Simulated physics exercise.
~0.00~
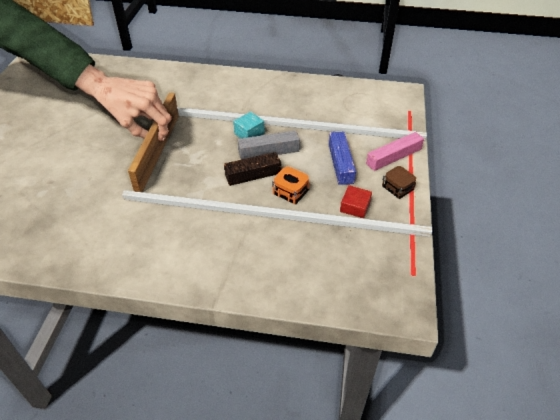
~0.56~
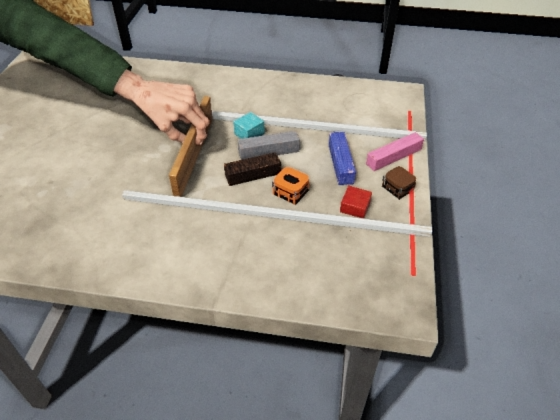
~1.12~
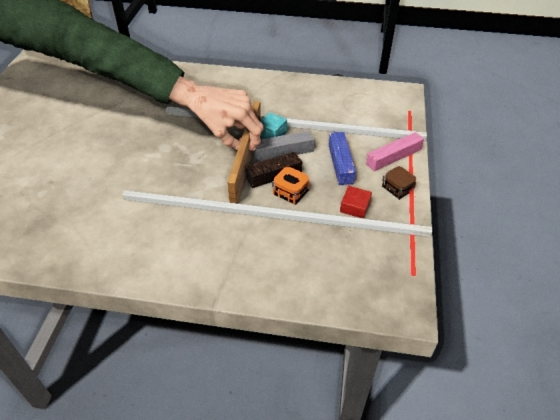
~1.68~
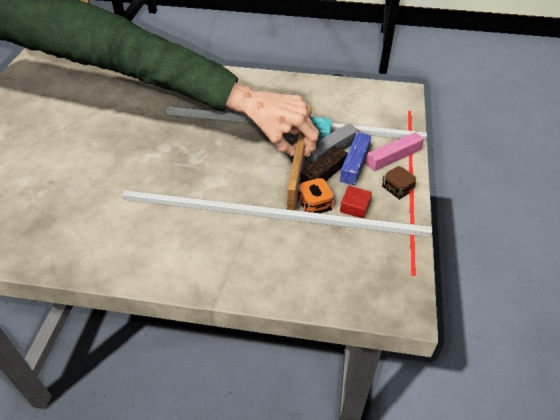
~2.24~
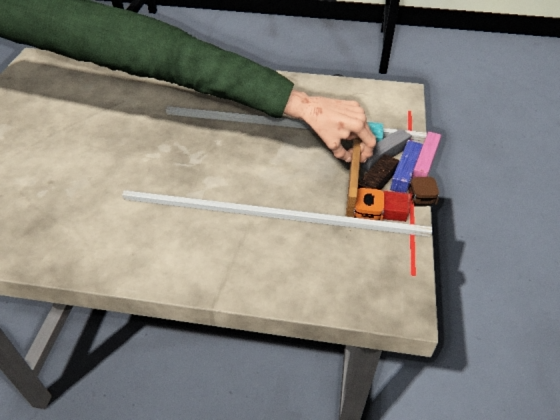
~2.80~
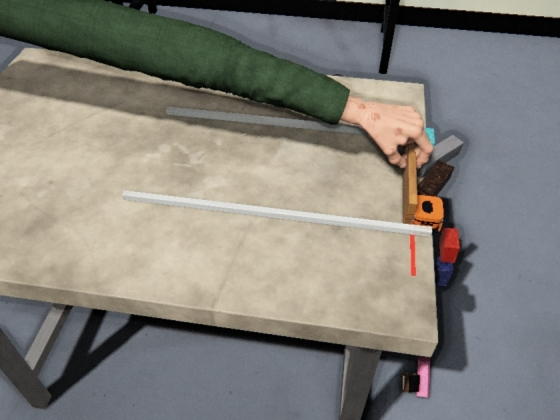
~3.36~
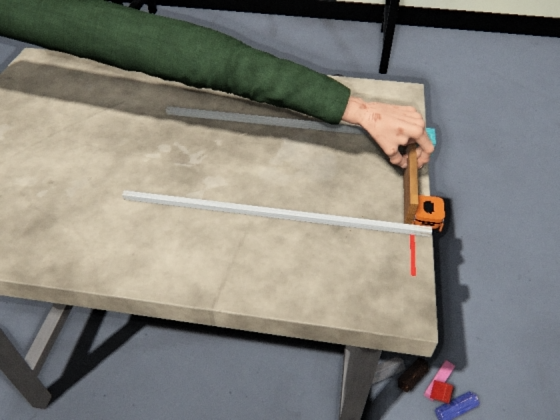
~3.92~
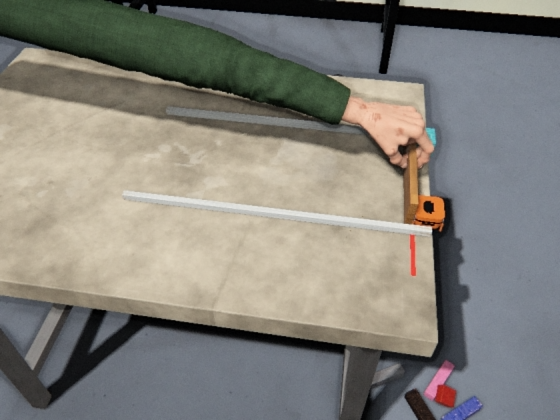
A hand sliding a wooden board rightward between rails, pushing coloured blocks off the table edge while an orange block remains there.
